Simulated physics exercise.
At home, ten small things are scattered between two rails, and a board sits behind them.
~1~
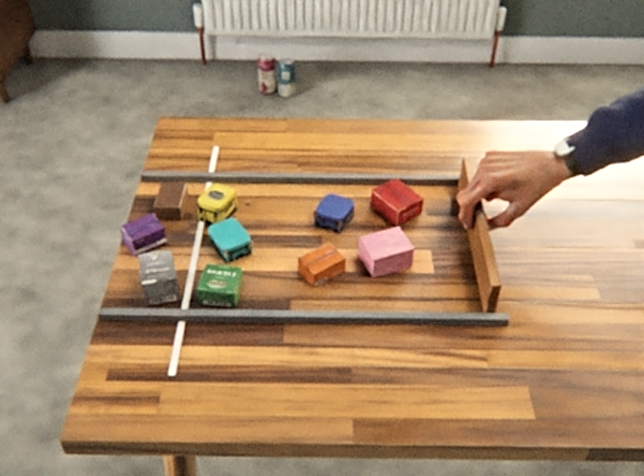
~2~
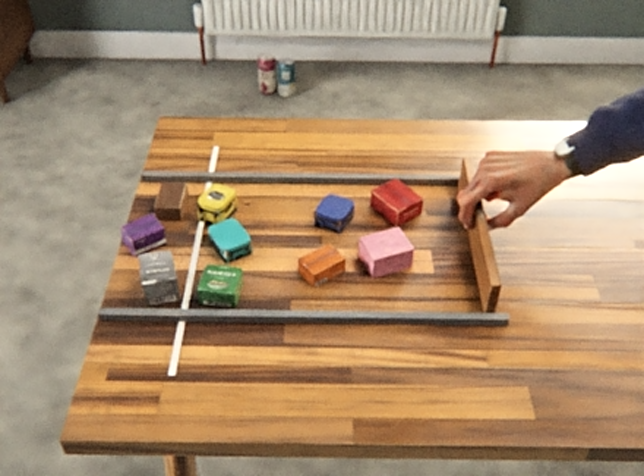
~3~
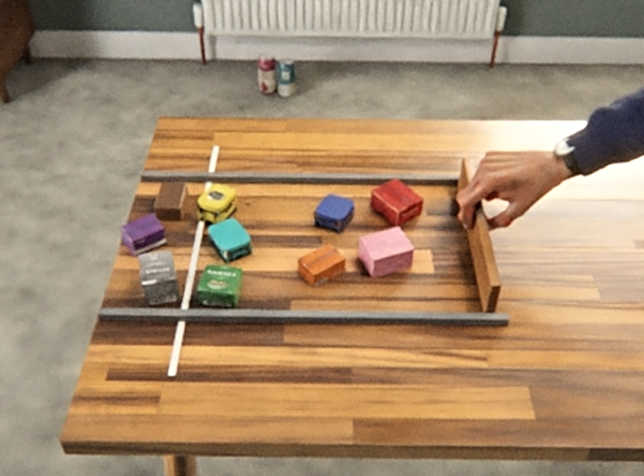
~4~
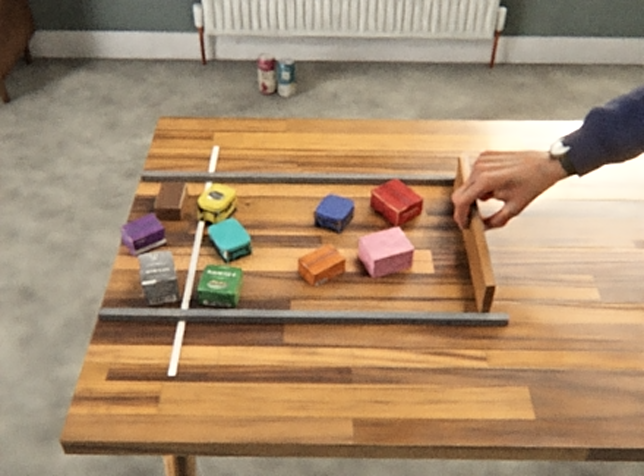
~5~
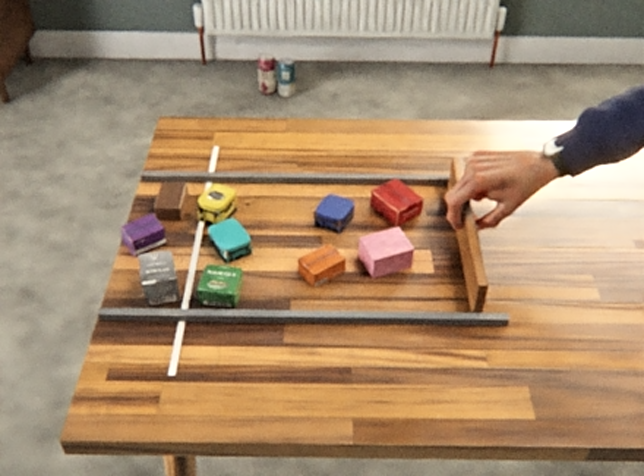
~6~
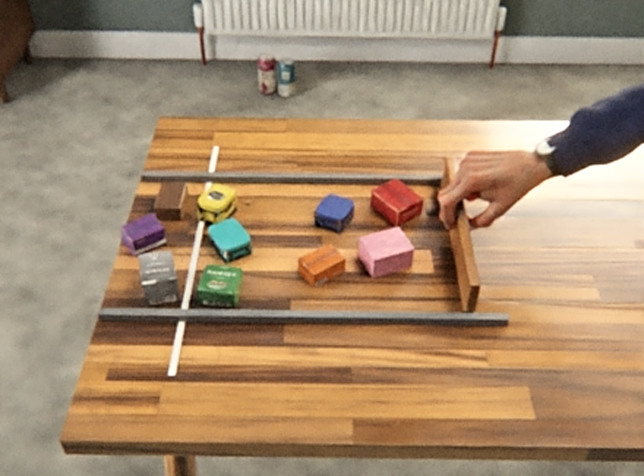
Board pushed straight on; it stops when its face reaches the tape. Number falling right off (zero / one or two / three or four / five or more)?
The push will most likely drop a single piece or two.
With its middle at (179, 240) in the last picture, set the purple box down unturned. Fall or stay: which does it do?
From that start the object does not stay.
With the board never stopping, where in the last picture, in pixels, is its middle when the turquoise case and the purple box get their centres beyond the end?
The middle is at (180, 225) when it's the turquoise case, and at (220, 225) when it's the purple box.
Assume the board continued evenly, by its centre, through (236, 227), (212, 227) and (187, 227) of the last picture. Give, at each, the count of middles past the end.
Past the end: 0, 1 and 2.
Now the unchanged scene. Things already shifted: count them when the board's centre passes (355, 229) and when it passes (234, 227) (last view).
Up to then 4, and up to the other point 9.
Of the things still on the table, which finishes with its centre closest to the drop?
That would be the brown block, which ends nearest.
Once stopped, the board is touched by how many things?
5 touch it.
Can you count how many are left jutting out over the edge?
The total here is 1.
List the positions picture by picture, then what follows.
In the first picture, purple box (144, 235); brown block (171, 201); grey box (159, 277); board (478, 230); tape (198, 242).
In the second picture, brown block (172, 201); pink block (386, 252).
In the third picture, grey box (159, 278); orange box (322, 265).
In the fourth picture, purple box (144, 236); board (473, 230).
In the fifth picture, brown block (172, 201); yellow case (217, 205).
In the sixth picture, purple box (144, 236); brown block (172, 201); grey box (159, 278); board (459, 230); tape (198, 242).
Early on, none off yet; purple box at rest near (144, 236); brown block at rest near (172, 201); grey box at rest near (159, 278).
Finally, the number that fall off is one or two; lost, purple box.
